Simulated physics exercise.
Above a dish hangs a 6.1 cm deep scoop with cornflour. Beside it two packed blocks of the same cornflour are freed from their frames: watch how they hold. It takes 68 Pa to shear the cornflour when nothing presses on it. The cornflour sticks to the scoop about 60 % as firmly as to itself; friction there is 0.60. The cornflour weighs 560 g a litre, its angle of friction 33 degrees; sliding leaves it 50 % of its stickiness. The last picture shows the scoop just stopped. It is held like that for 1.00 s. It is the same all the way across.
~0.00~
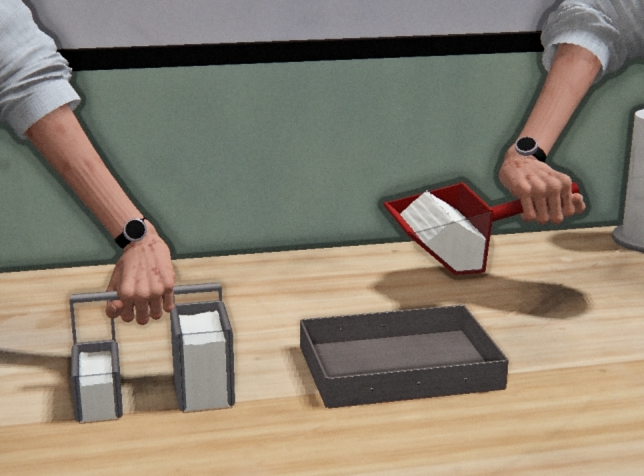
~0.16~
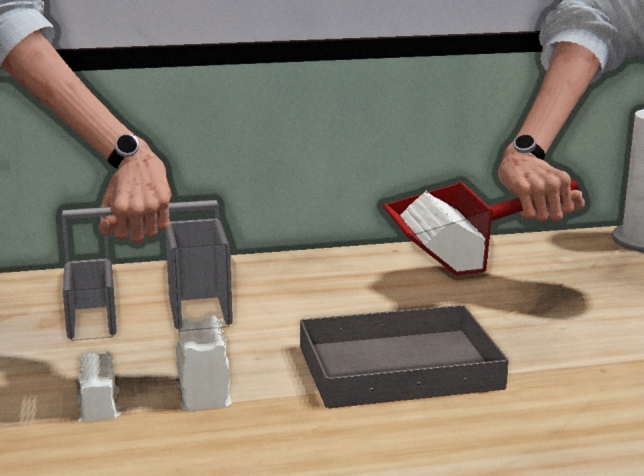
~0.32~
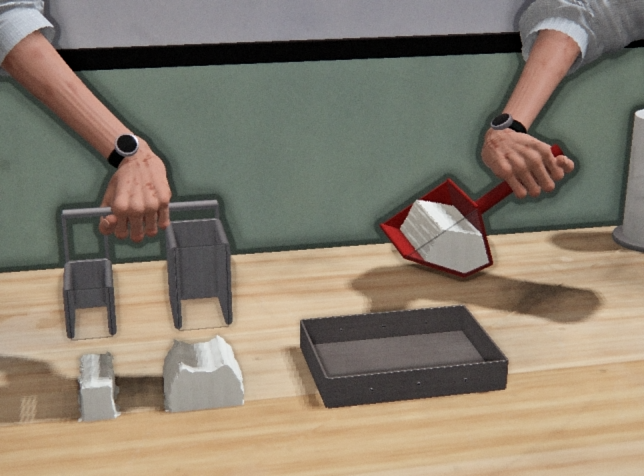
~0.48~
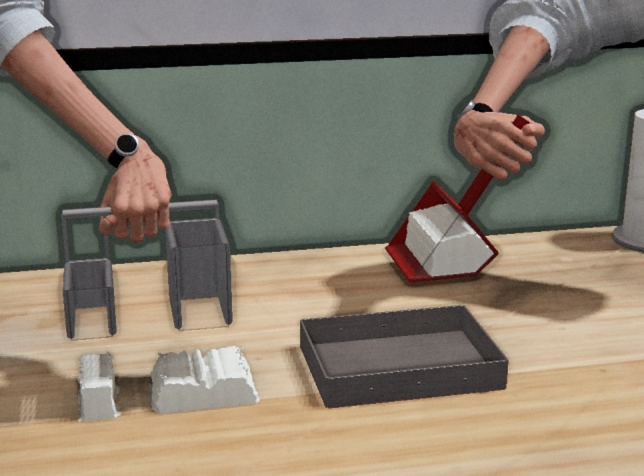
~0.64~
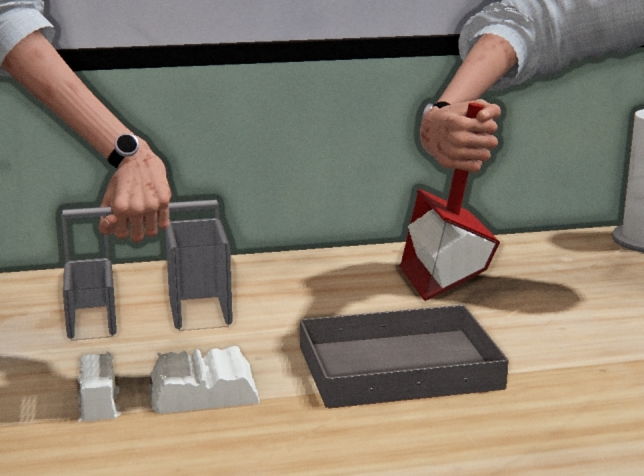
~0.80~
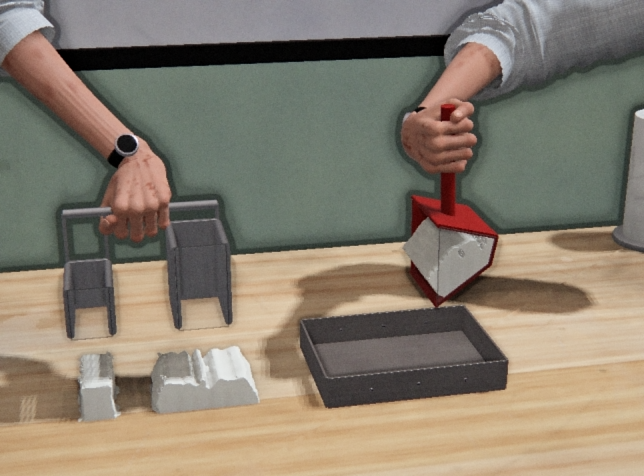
The taller white block slumped into a low, ragged heap after one hand lifted the gray molds off both blocks, while another hand steadily tilted a red scoop of white powder downward near a dark tray.
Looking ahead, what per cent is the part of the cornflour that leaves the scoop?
The part of the cornflour that leaves the scoop is near 57 %.
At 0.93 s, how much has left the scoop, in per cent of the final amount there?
About 40 %.
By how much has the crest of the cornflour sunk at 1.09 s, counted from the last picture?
About 0.0 cm.
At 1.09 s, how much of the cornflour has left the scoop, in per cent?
Some 55 per cent.
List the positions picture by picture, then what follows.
Lip at (411, 232), tilt 0 degrees; highest point of the cornflour at (454, 221); test blocks 5.5 cm, 10 cm high (left to right), in the first picture.
Lip at (410, 234), tilt 2 degrees; highest point of the cornflour at (451, 221); test blocks 5.5 cm, 9.3 cm high (left to right), in the second picture.
Lip at (406, 255), tilt 21 degrees; highest point of the cornflour at (443, 230); test blocks 5.5 cm, 6.4 cm high (left to right), in the third picture.
Lip at (411, 279), tilt 44 degrees; highest point of the cornflour at (474, 233); test blocks 5.5 cm, 4.7 cm high (left to right), in the fourth picture.
Lip at (425, 297), tilt 67 degrees; highest point of the cornflour at (468, 234); test blocks 5.5 cm, 4.7 cm high (left to right), in the fifth picture.
Lip at (435, 304), tilt 79 degrees; highest point of the cornflour at (471, 240); test blocks 5.5 cm, 4.7 cm high (left to right), in the sixth picture.
By 0.93 s, the scoop is at 79 degrees and 22 % has left it.
By 1.09 s, the scoop is at 79 degrees and 54 % has left it.
By 1.25 s, the scoop is at 79 degrees and 55 % has left it.
By 1.40 s, the scoop is at 79 degrees and 57 % has left it.
By 1.60 s, at the end, the scoop is at 79 degrees and 57 % has left it.
